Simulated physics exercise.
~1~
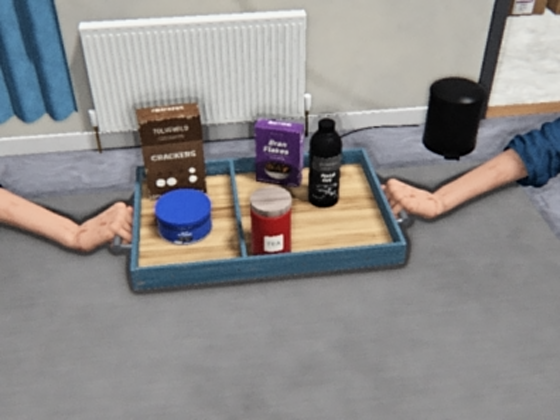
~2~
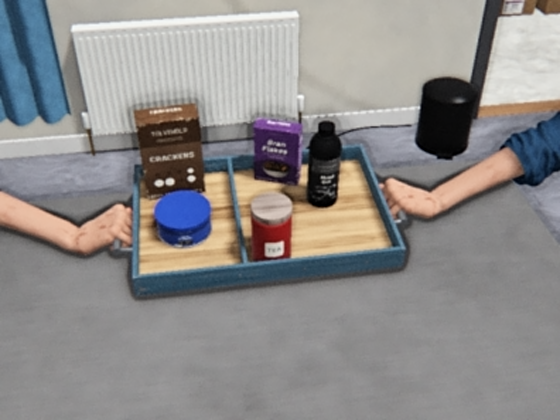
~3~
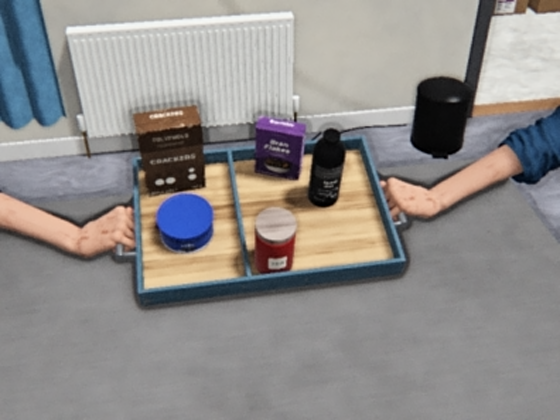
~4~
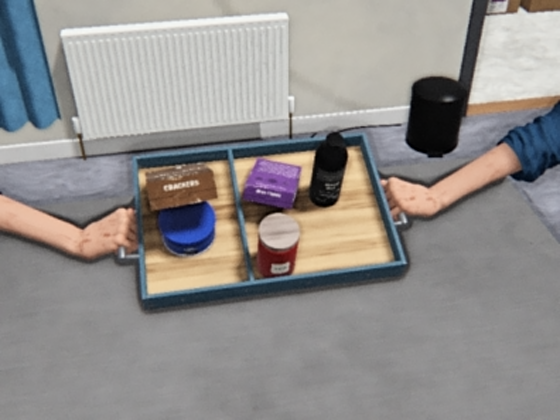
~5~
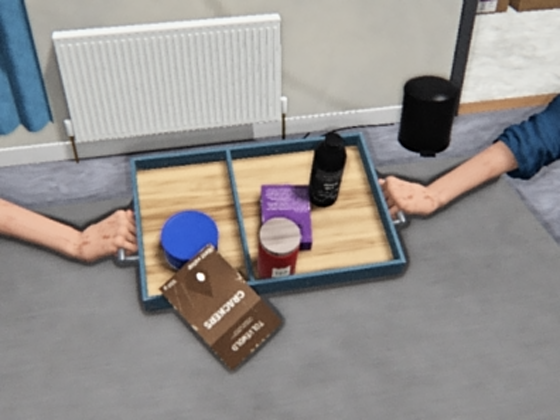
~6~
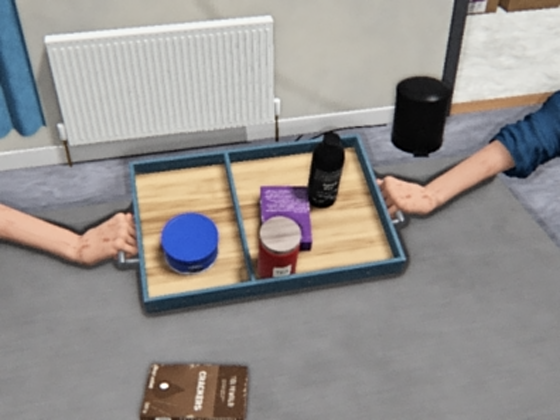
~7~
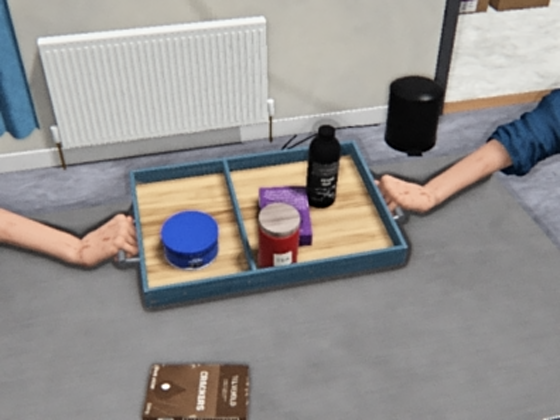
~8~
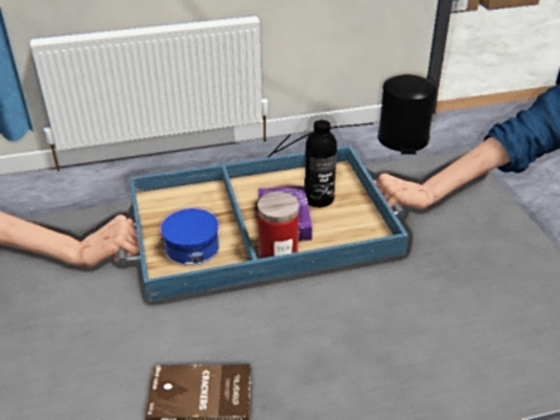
The clip opens on two hands holding a blue-rimmed wooden tray above a grey table, carrying a brown crackers packet, a purple packet, a blue tub, a red jar and a black bottle. The tray tips towards the viewer, and the red jar slides a little towards the near edge. Both packets then topple forward. The brown one tumbles past the blue tub and over the near rim onto the table, while the purple one lies behind the red jar. Finally the tray levels again, with the tub, jar and bottle still upright and the purple packet lying flat.
